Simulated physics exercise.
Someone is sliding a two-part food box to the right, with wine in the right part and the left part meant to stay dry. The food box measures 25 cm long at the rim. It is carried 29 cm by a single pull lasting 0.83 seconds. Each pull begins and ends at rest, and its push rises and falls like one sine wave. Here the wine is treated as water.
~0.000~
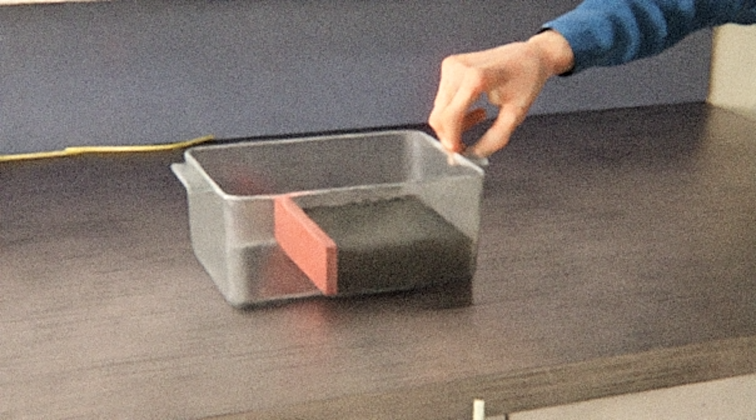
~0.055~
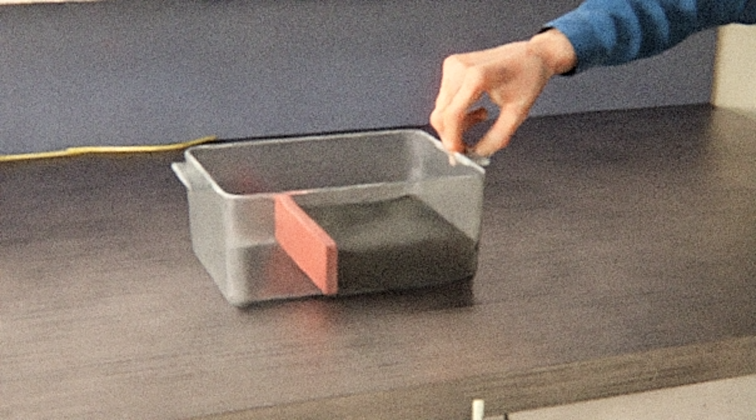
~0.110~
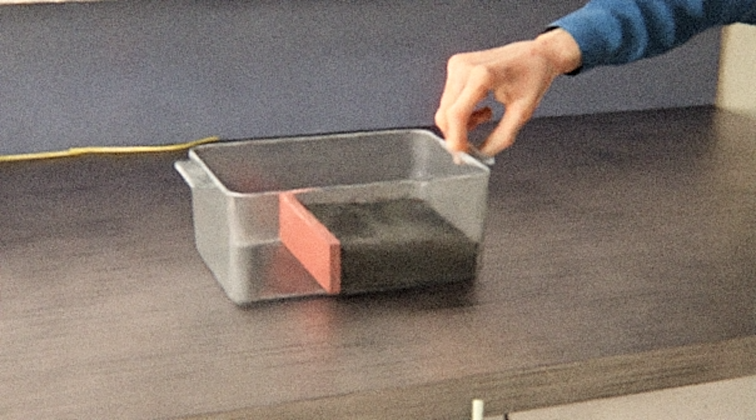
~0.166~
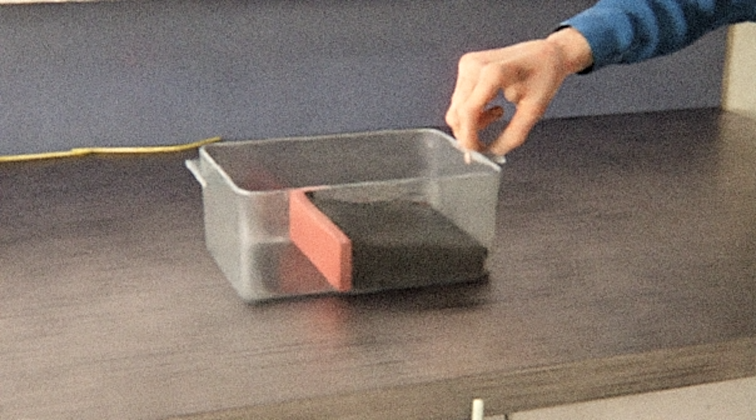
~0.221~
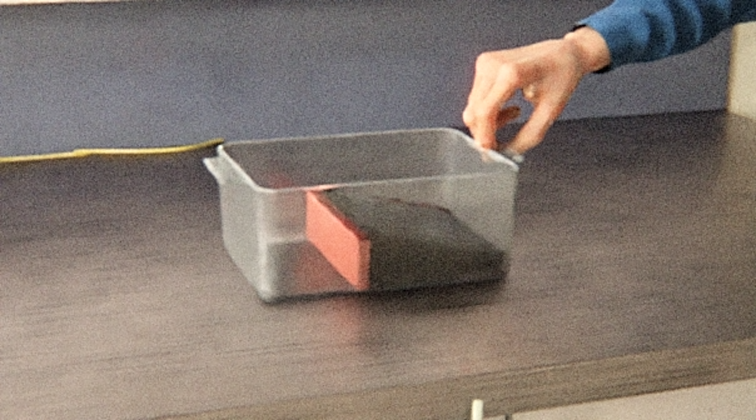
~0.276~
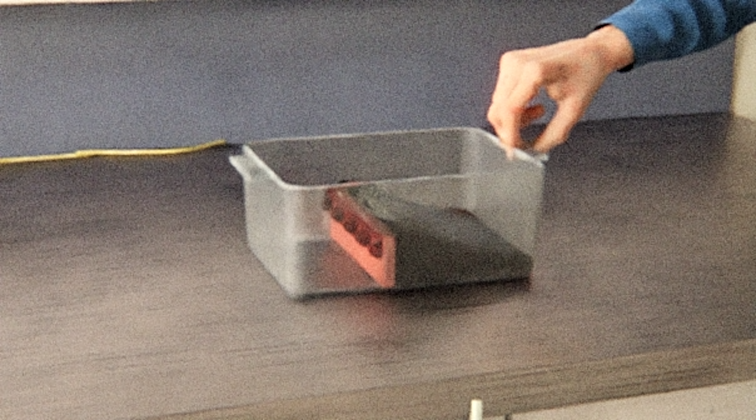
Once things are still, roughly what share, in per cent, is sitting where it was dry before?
Around 14 per cent sits in the formerly dry part.
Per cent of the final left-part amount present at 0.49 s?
Estimate: Close to 70 in a hundred.
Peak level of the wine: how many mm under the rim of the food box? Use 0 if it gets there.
30 mm.
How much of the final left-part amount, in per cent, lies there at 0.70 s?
About 70 per cent.
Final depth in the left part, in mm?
Depth: Around 8 mm.
Then, 0.49 s in, it has gone 19 cm; 10 per cent is on the left side and 0 is out of the food box.
Then, 0.70 s in, it has gone 28 cm; 10 per cent is on the left side and 0 is out of the food box.
Then, 0.91 s in, it has gone 29 cm; 10 per cent is on the left side and 0 is out of the food box.
Then, 1.12 s in, it has gone 29 cm; 13 per cent is on the left side and 0 is out of the food box.
Finally, 14 per cent is on the left side and 0 is out of the food box.
